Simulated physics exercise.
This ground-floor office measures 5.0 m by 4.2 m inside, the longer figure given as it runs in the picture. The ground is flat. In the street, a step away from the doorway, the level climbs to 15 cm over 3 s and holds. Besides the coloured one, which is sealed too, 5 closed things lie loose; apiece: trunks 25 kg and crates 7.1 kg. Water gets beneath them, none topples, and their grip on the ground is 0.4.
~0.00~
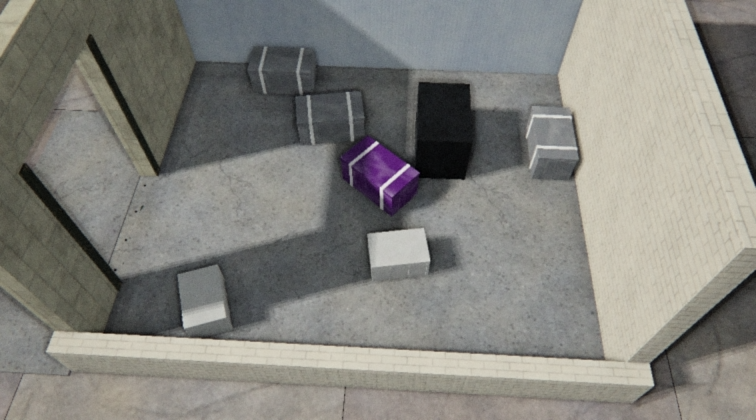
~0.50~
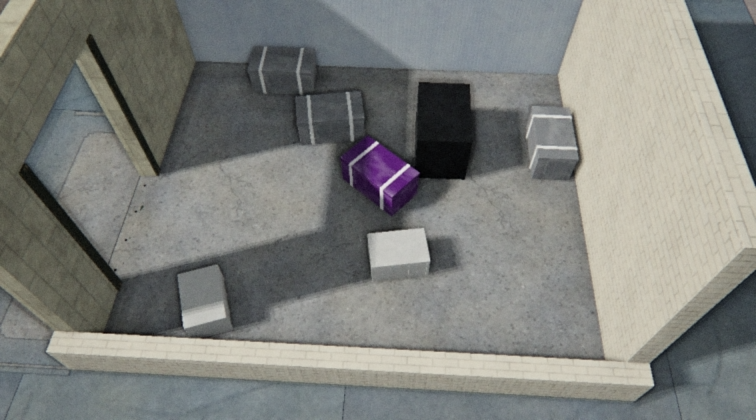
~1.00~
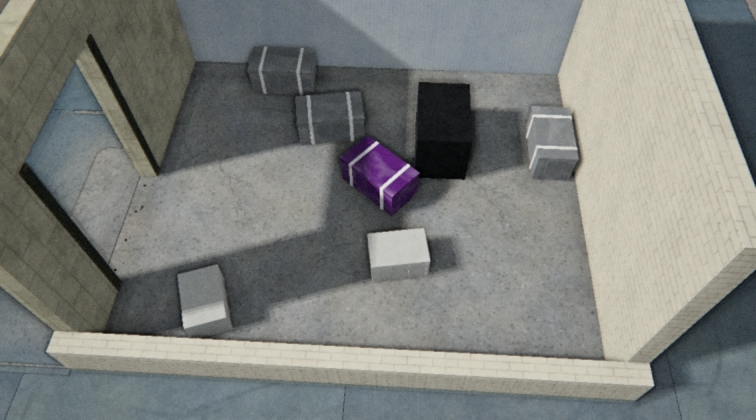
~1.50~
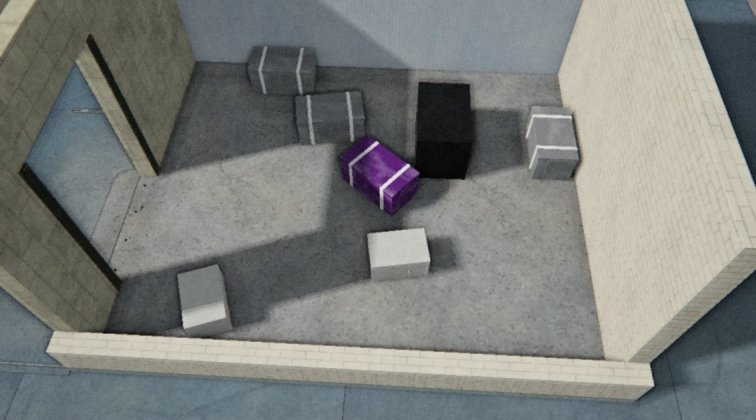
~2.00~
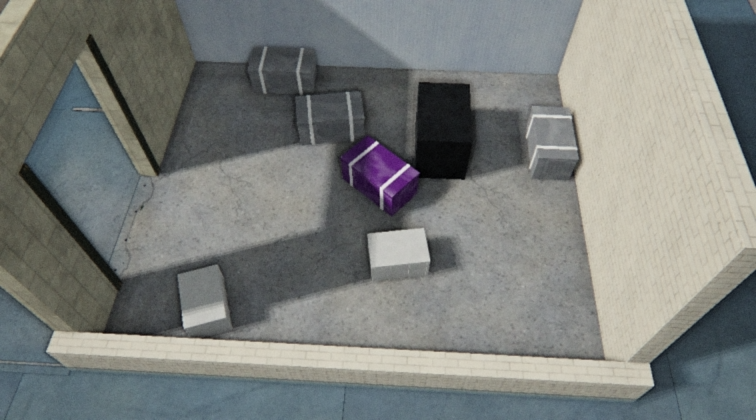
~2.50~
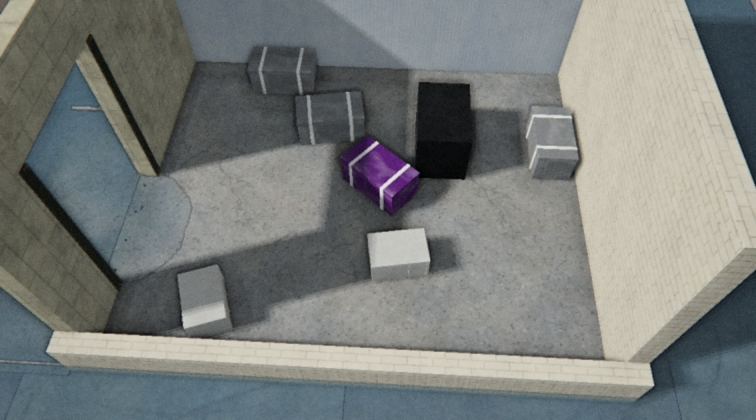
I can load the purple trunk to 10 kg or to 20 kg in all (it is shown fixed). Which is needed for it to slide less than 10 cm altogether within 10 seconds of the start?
Verdict: Neither weight holds it.
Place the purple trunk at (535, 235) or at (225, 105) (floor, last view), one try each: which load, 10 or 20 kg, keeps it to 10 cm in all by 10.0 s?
In that order: Neither holds; either load holds.
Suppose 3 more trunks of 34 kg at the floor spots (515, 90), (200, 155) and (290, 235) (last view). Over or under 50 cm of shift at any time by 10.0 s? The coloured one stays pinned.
In that order: Under, less, short of it.
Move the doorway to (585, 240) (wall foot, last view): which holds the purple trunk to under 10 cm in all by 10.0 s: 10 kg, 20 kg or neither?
In that case neither weight holds it.
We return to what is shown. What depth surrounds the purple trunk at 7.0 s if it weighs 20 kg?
About 4 cm.
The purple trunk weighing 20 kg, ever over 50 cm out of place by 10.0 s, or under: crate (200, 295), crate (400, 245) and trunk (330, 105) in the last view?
In turn: Over, past it, under.
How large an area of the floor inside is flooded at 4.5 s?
About 6.5 m2.
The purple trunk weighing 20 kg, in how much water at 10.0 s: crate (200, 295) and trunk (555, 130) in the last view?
Roughly 9 and 4 cm.
After 3.5 s the purple trunk would be 0 cm from its start with 10 kg and 0 cm from its start with 20 kg; 0 cm of water round it then.
After 4.5 s the purple trunk would be 0 cm from its start with 10 kg and 0 cm from its start with 20 kg; 2 cm of water round it then.
After 7.0 s the purple trunk would be 25 cm from its start with 10 kg and 18 cm from its start with 20 kg; 4 cm of water round it then.
After 10.0 s the purple trunk would be 147 cm from its start with 10 kg and 18 cm from its start with 20 kg; 5 cm of water round it then.
